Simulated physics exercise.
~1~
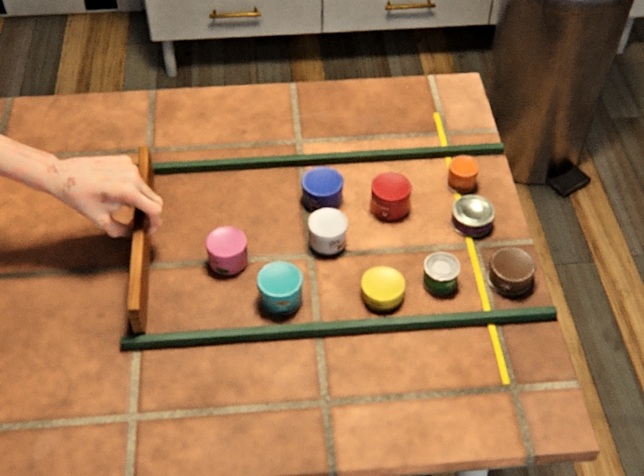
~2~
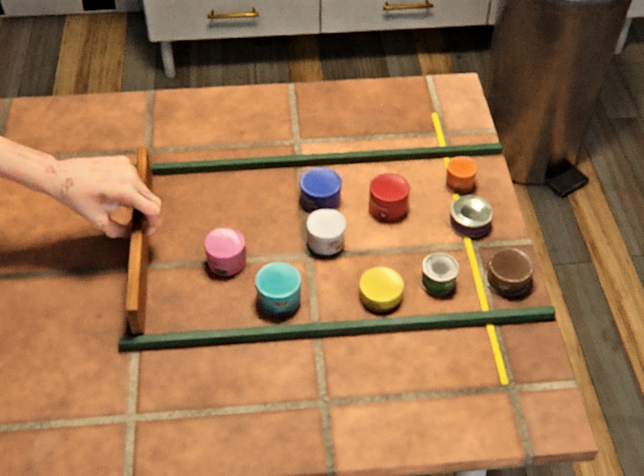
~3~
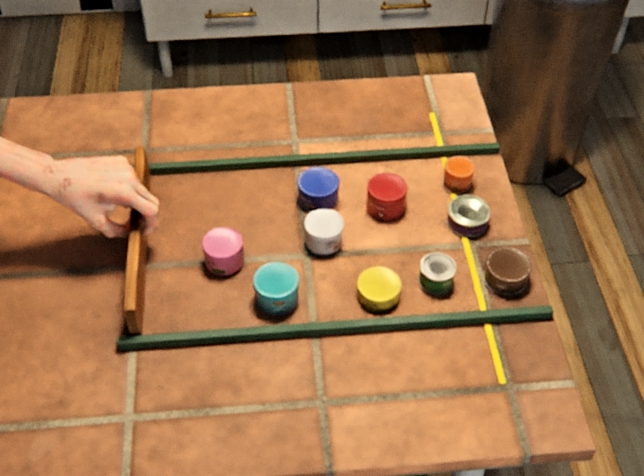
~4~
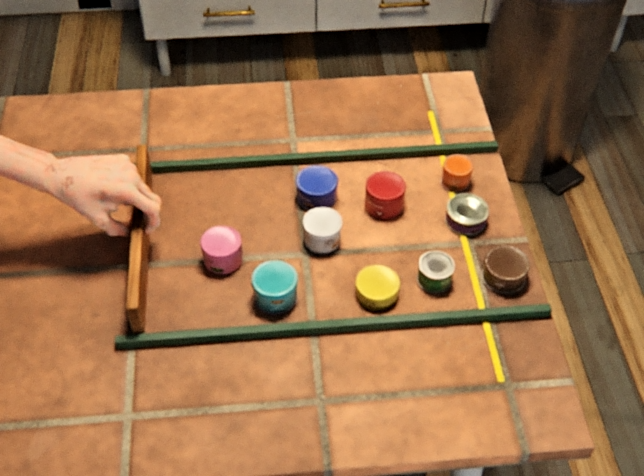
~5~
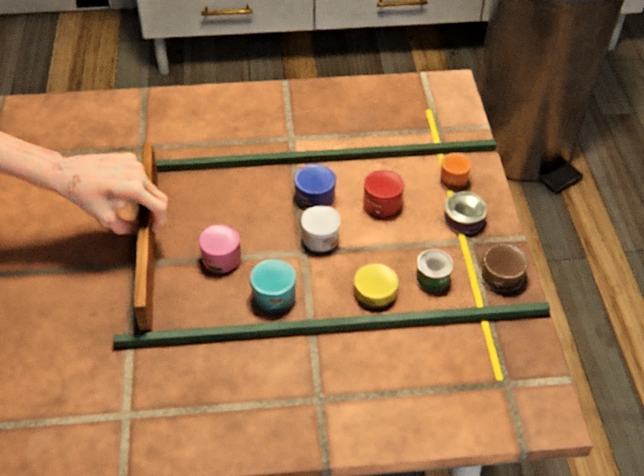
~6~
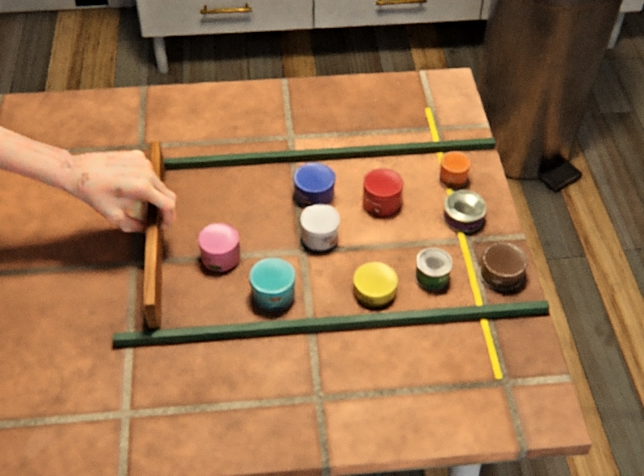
At the start, a hand holds an upright wooden board at the left of two green rails on a tiled table, with ten small colourful containers spread between them. The containers stay in place, and then the hand slides the board slightly right, still short of the pink one.
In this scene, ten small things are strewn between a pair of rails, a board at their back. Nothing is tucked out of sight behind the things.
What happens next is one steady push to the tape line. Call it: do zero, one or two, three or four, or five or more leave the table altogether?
One or two.
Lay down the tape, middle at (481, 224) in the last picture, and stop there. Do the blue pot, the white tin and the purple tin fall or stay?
Blue pot stays put, white tin stays put, purple tin goes off.
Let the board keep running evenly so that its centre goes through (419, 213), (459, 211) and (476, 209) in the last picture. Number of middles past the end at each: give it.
Respectively, 0, 1 and 6.
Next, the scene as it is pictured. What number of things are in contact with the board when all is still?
Tally at the end: 4.
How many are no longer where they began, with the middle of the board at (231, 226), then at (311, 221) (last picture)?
The counts are 1 and 5.
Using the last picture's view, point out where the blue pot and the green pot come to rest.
You'll see the blue pot at (468, 172), with the green pot at (520, 249).
Early on, none off yet; brown tin at rest near (503, 267); purple tin at rest near (464, 212); orange tin at rest near (454, 171).
Finally, the number that fall off is one or two; lost, brown tin.
